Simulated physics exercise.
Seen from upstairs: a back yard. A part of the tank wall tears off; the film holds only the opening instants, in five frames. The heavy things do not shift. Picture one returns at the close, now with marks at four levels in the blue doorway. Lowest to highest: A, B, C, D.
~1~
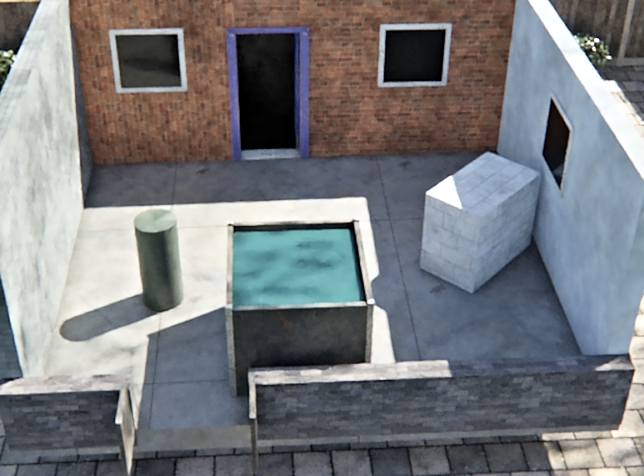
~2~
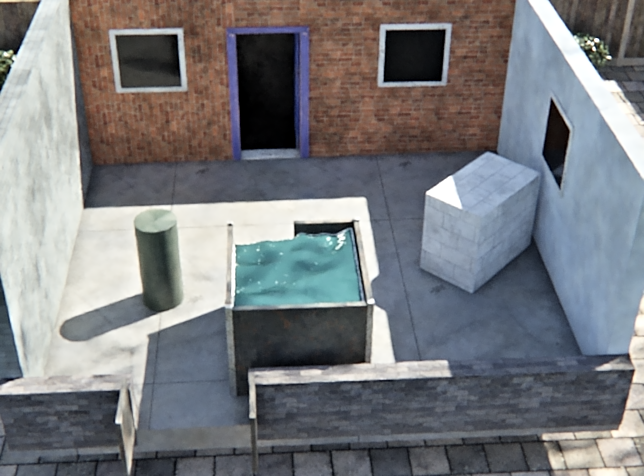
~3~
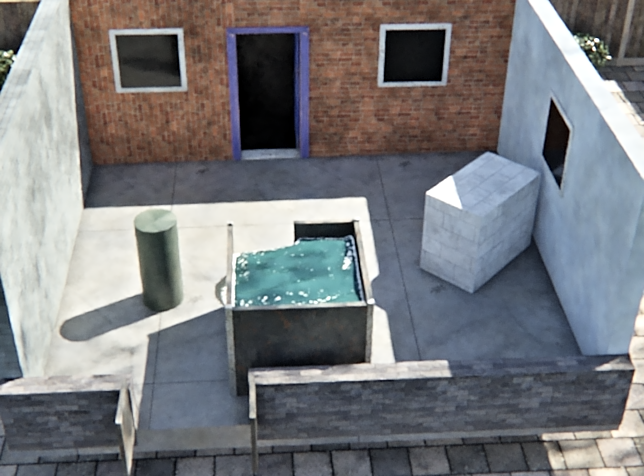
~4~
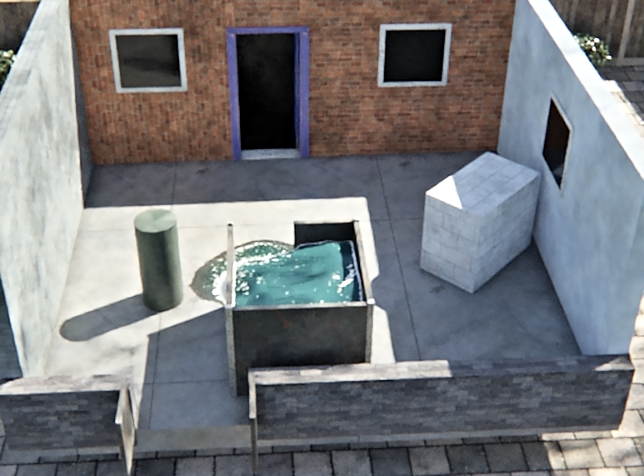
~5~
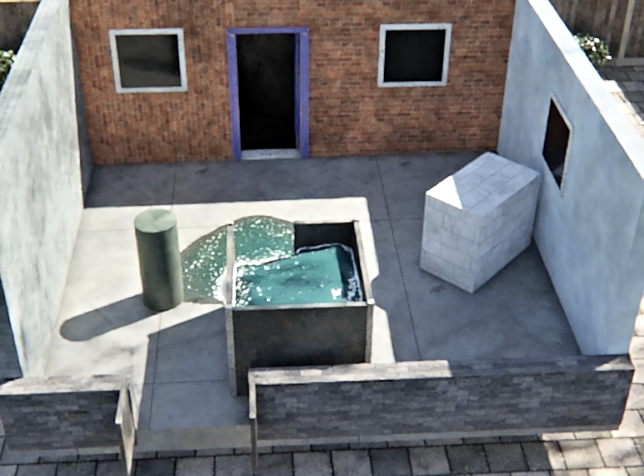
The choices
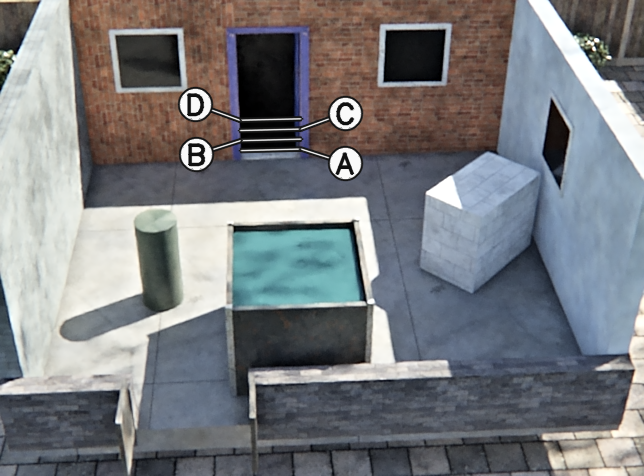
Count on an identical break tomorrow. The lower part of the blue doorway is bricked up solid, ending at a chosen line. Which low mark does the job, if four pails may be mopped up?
B is the one.
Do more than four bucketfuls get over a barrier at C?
No, not at all.
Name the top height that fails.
A it is.
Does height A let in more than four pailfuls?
Yes, that goes wrong.
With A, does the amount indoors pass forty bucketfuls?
No, less.
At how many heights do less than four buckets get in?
Three of them.
On the marked copy, A at (271, 149); B at (270, 139); C at (270, 129); D at (270, 119); from the bottom up A, B, C, D.
With A, some 15 bucketfuls get in.
With B, a bucket or two gets in.
With C, nothing gets over.
With D, nothing gets over.
